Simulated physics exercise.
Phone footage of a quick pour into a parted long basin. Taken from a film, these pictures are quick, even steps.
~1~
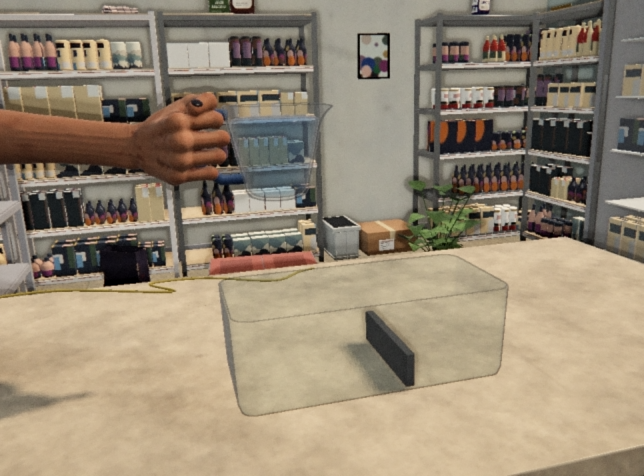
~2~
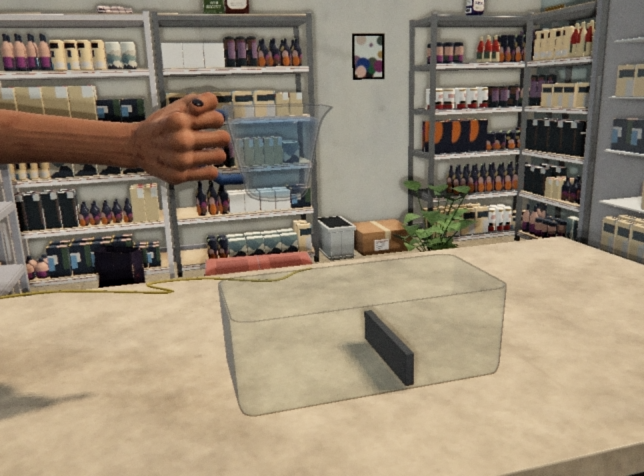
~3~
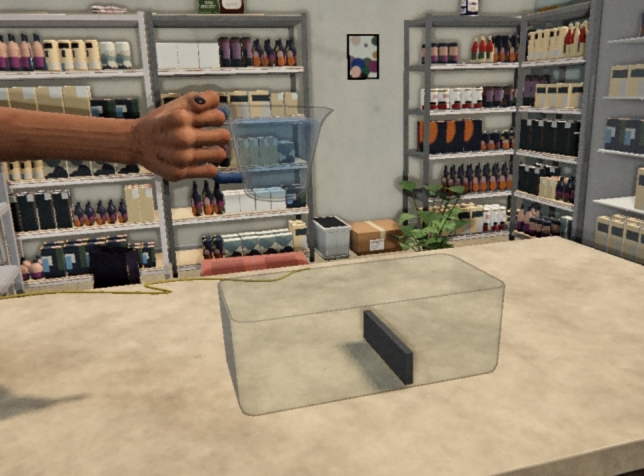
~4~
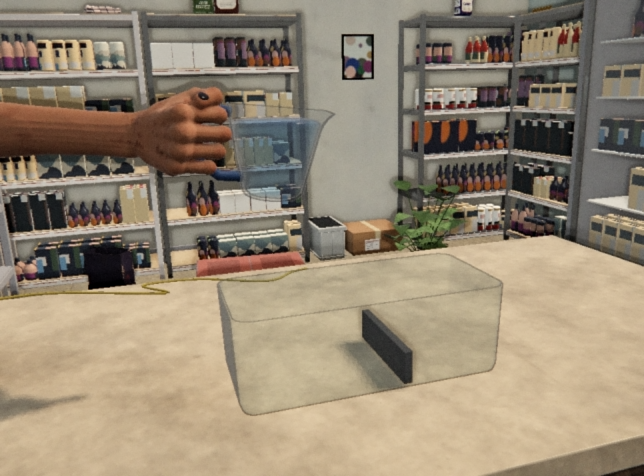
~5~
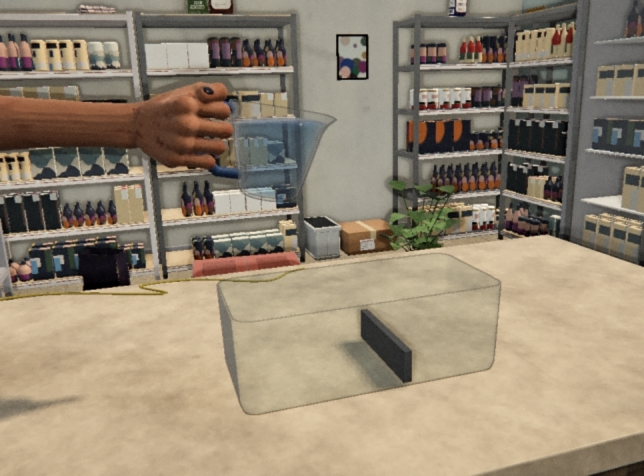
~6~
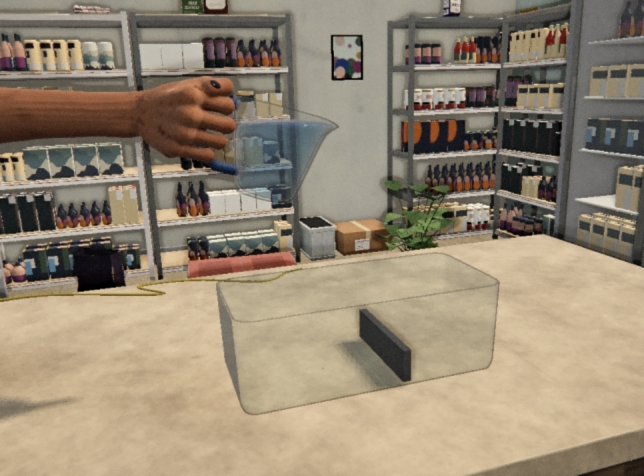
In the video, a hand holds a clear bluish jug of water above a long transparent basin with a dark divider on a counter, and gradually tilts the jug to the right while the shelves behind shift slightly left.
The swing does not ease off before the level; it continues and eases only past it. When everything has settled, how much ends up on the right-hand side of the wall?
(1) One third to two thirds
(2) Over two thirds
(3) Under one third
Answer: 1.
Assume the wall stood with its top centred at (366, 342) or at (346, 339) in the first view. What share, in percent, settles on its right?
It would come to roughly 80 per cent the first time and roughly 95 per cent the second.
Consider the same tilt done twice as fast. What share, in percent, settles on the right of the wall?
Around 30 percent.
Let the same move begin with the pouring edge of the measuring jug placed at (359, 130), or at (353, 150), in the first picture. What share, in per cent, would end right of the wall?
Close to 80 in a hundred, then close to 70 in a hundred.
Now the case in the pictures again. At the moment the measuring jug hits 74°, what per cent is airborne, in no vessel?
Roughly 30 per cent.
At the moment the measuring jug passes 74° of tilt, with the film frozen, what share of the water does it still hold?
About 55 %.
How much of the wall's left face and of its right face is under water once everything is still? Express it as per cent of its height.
Near 20 in a hundred to the left, 30 to the right.
A moment on, the measuring jug is tipped part way and 56 per cent is still to pour, 2 is left of the wall and 15 right of it.
Next, the measuring jug is tipped right over and 4 per cent is still to pour, 33 is left of the wall and 52 right of it.
Then the measuring jug is tipped right over and 0 per cent is still to pour, 45 is left of the wall and 53 right of it.
Later the measuring jug is tipped right over and 0 per cent is still to pour, 45 is left of the wall and 54 right of it.
In the end 45 per cent lies left of the wall, 54 right of it and 1 outside.
